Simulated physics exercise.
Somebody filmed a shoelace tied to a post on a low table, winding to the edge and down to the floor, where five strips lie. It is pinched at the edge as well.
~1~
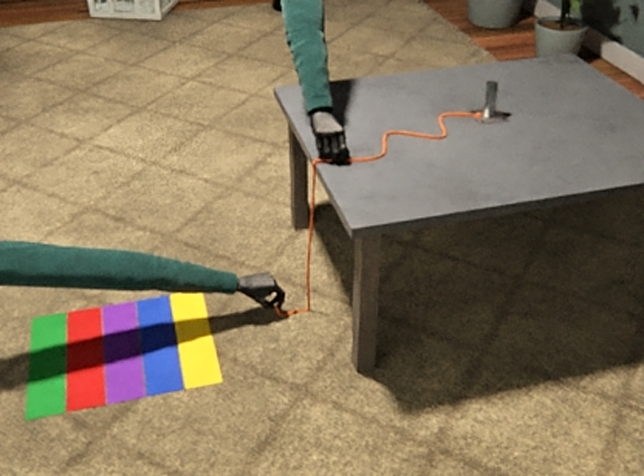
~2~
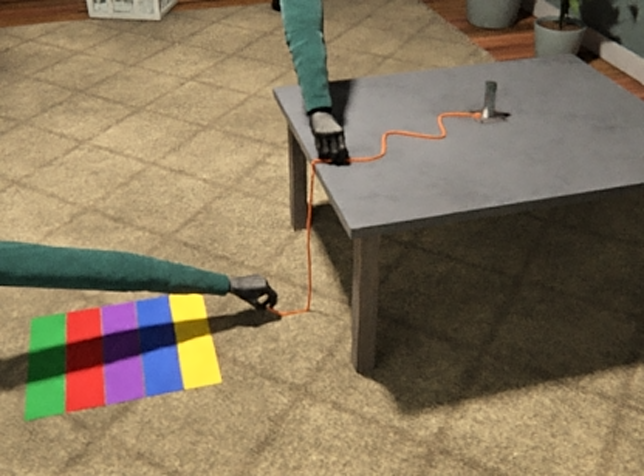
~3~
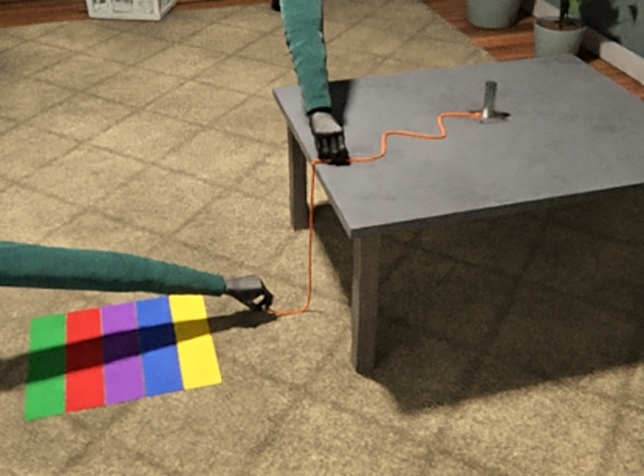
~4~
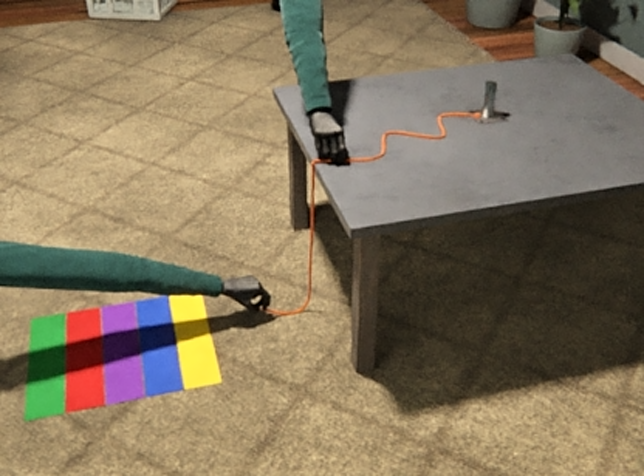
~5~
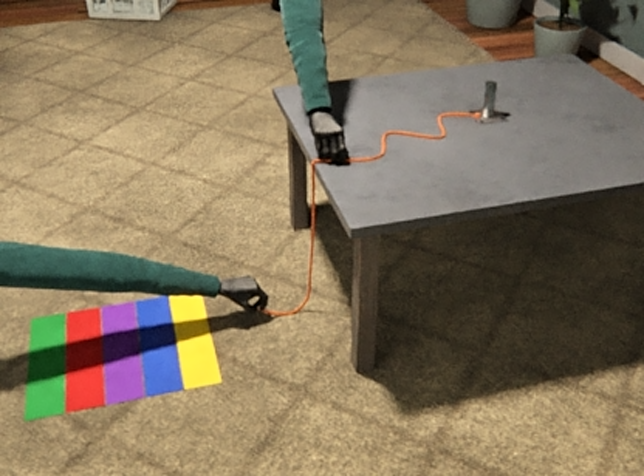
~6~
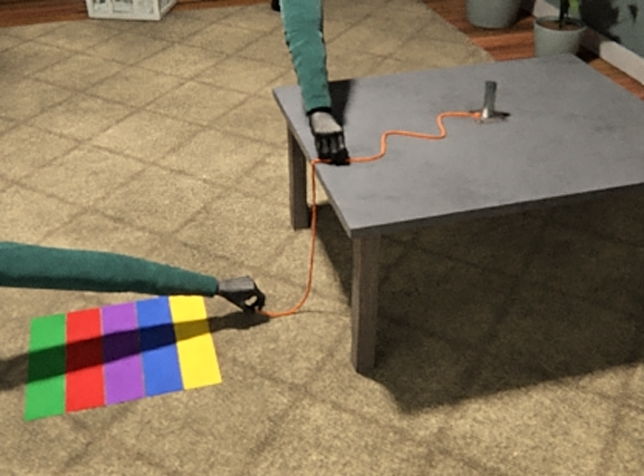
A gloved hand near the floor draws the loose end of an orange shoelace slightly left, toward five coloured strips, while another hand pinches it at the table edge and the stretch tied to the post stays still.
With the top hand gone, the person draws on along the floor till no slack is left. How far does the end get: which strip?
It halts on the red strip.
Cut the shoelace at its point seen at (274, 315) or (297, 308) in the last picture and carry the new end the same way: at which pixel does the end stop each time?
Try by try, around (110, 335) and (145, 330).
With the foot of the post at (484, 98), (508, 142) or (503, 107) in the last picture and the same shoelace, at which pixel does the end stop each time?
The places are (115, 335), (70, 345) and (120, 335).
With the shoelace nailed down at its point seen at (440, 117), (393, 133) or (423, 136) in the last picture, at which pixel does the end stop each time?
Near (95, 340), (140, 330) and (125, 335).
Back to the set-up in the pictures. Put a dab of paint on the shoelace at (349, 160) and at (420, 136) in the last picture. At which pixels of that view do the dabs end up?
At (286, 182), then (386, 140).
A little later, end near (157, 327); over blue.
Next, end near (110, 335); over purple.
When it is tight, end near (83, 340); over red. Over red.
